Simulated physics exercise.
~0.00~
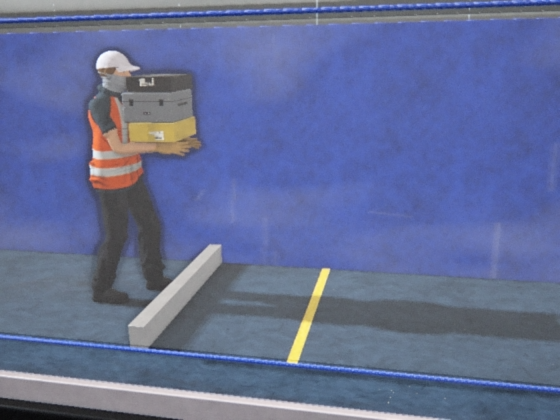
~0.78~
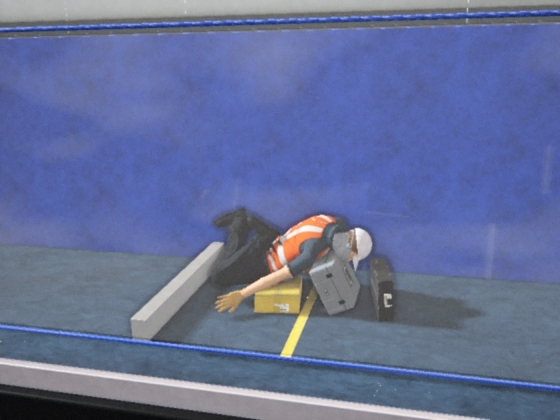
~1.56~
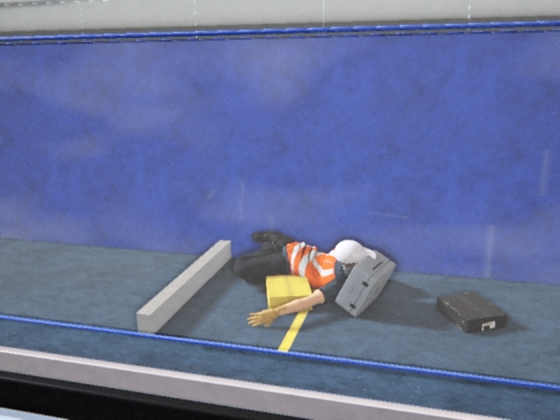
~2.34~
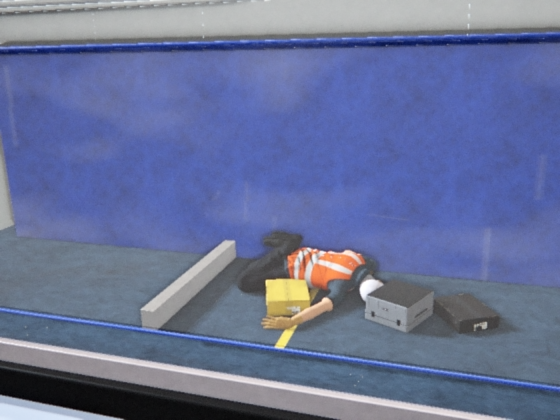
A person in a white cap, orange vest and dark trousers stands at left on a blue-grey floor before a blue wall, seen from the side by a slowly drifting camera, holding a black case, a grey toolbox and a yellow parcel stacked in both arms. A low pale rail lies at the feet, with a yellow line to the right. The person pitches forward over the rail and lands limp, arm outstretched, as the load spills. The black case tumbles farthest right, and the grey toolbox tips over beyond the line. The yellow parcel rests just short of it, beside the sprawled person.
